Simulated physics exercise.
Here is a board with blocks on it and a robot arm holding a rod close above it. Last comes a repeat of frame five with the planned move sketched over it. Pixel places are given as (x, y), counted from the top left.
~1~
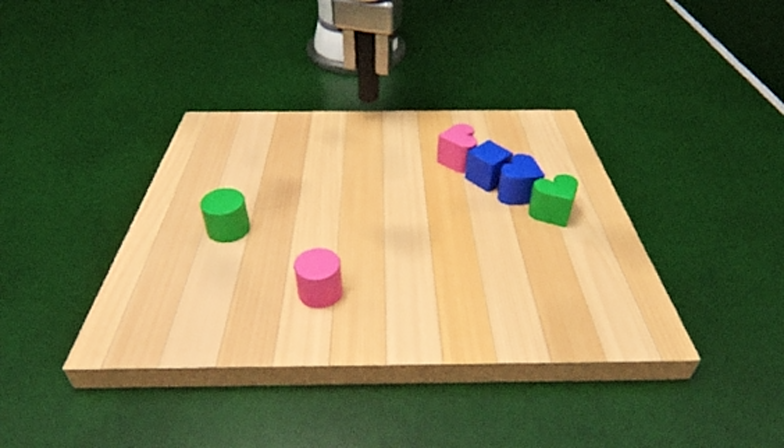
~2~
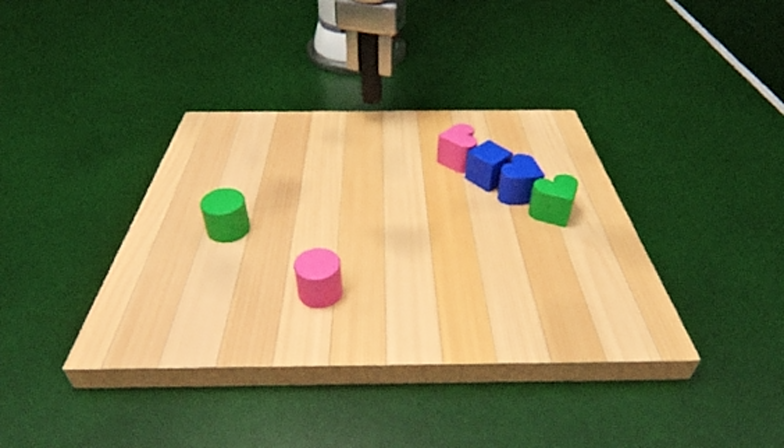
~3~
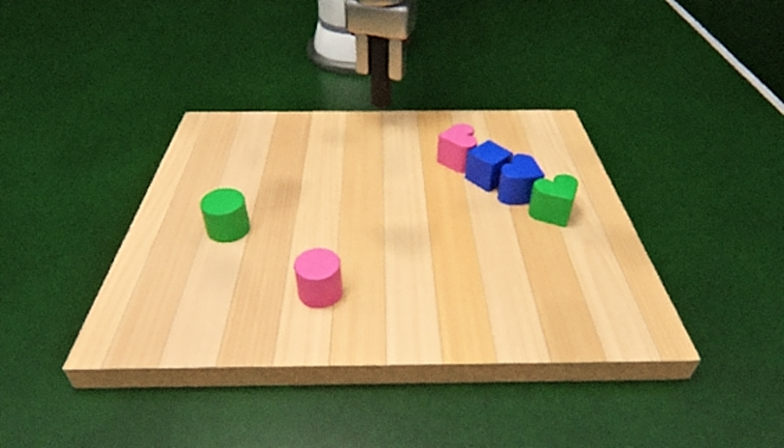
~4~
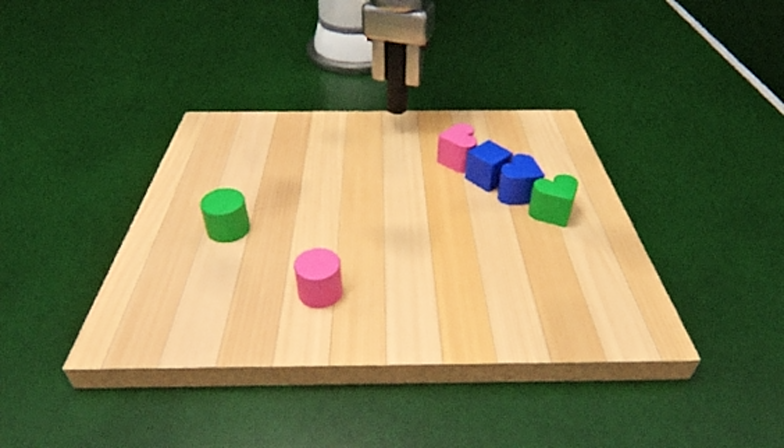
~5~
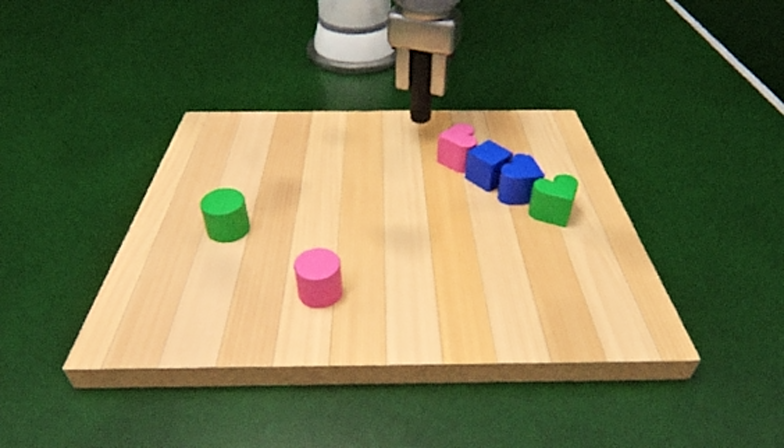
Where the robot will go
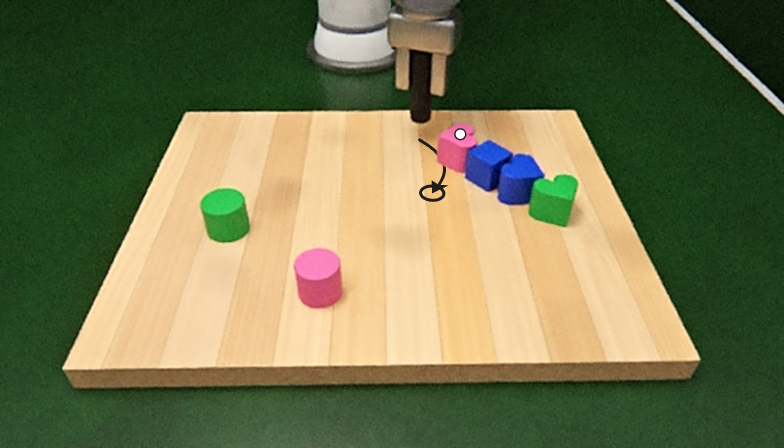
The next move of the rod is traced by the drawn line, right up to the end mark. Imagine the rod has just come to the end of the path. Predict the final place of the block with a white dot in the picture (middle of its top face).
Its top middle is near (472, 156).
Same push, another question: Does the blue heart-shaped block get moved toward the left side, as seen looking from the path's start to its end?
Answer: Yes.
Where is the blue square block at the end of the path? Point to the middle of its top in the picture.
Its top face will be centred at roughly (514, 163).
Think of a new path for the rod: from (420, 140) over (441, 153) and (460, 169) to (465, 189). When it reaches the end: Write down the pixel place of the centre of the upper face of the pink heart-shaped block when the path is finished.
The centre of its top face lies at (488, 175).
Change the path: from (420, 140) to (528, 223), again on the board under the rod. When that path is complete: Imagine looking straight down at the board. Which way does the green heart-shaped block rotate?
My prediction: CW.
The line goes from (420, 140) by way of (439, 155) and (444, 174) to (432, 193); the dot is on the pink heart-shaped block.
The first path, step by step. One third of the way, rod (441, 135); pink heart-shaped block (465, 137); blue square block (494, 153).
Two thirds of the way, rod (445, 154); pink heart-shaped block (474, 153), turned 30° anticlockwise; blue square block (513, 163), turned 20° anticlockwise; blue heart-shaped block (545, 173); green heart-shaped block (572, 191).
At the end, rod (434, 172); pink heart-shaped block (473, 156), turned 45° anticlockwise; blue square block (514, 163), turned 20° anticlockwise; blue heart-shaped block (547, 174); green heart-shaped block (573, 192).
